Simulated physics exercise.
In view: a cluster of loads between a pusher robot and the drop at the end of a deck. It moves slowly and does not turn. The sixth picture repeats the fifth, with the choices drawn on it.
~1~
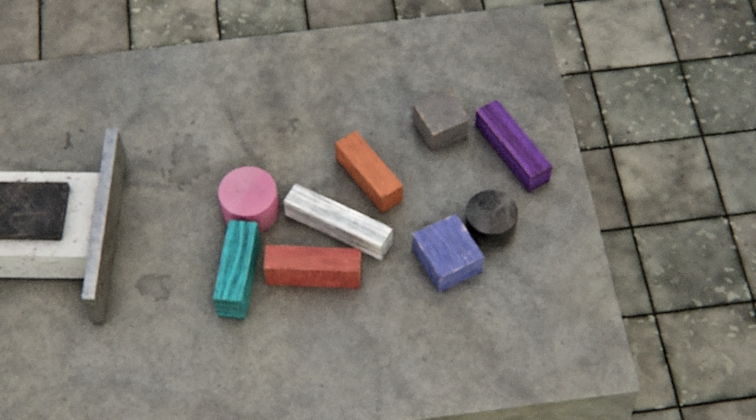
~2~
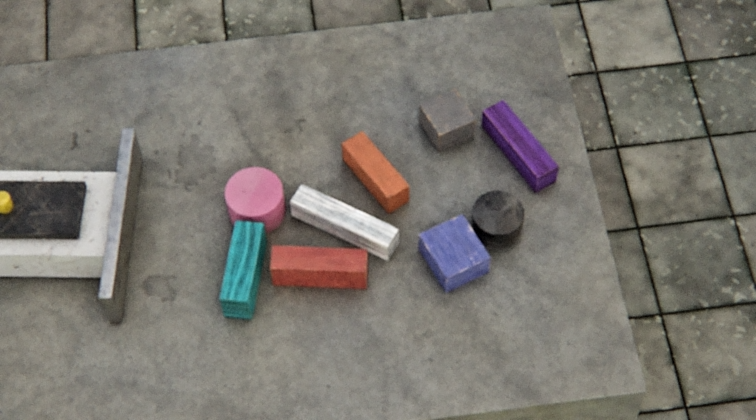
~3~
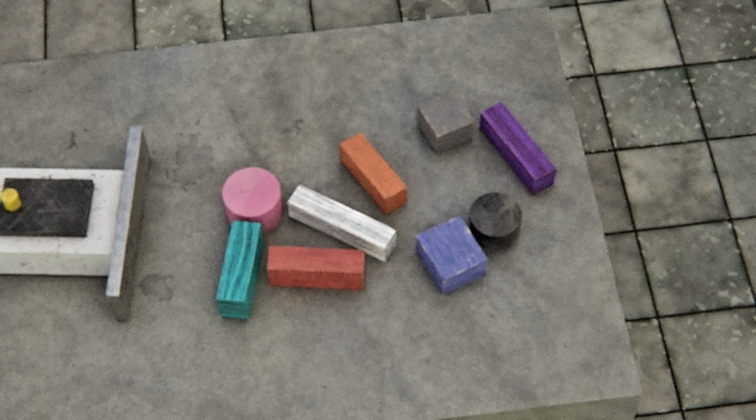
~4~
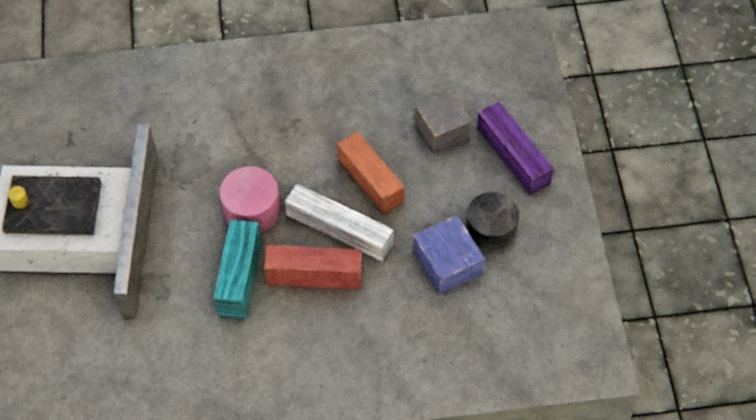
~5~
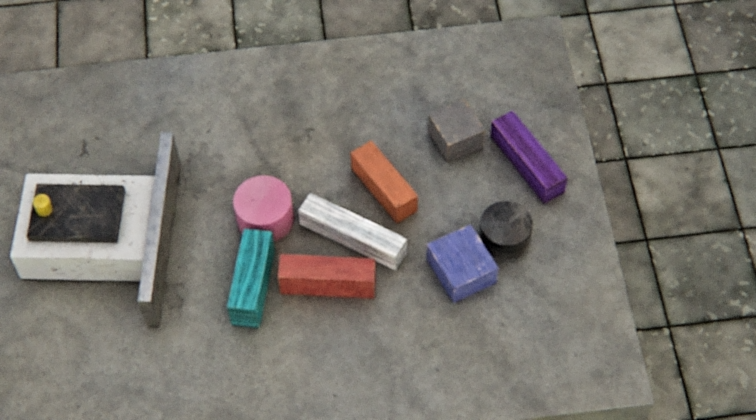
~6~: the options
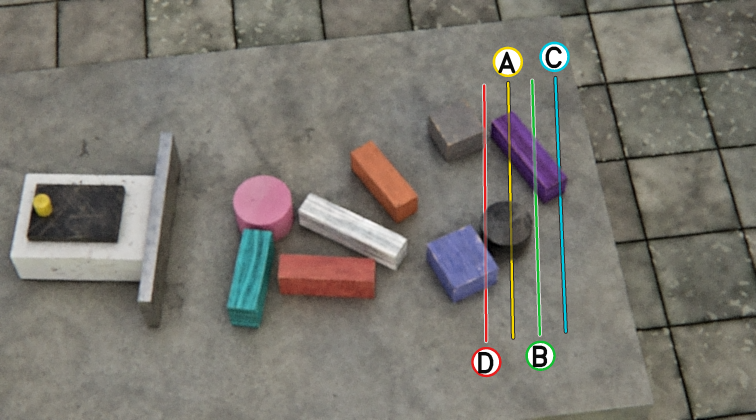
A white pusher robot with a wide grey plate slid slowly rightward across a grey deck, narrowing the gap to a cluster of colourful blocks and canisters, which stayed in place relative to one another.
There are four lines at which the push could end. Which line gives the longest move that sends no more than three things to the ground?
Up to line B.
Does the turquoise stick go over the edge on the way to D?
No.
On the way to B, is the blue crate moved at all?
By then, yes.
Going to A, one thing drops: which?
The black canister goes over.
On the marked copy, A at (511, 203); B at (536, 200); C at (560, 198); D at (485, 206).
Following B. Soon after the start, robot (221, 197); red bar (375, 284); turquoise stick (312, 273).
Later, robot (356, 182); black canister (549, 220); blue crate (537, 266).
In the end, robot (461, 170); blue crate over the edge; black canister over the edge; three fallen.
As for the rest, A is within the limit but short; C drops five; D is within the limit but short.
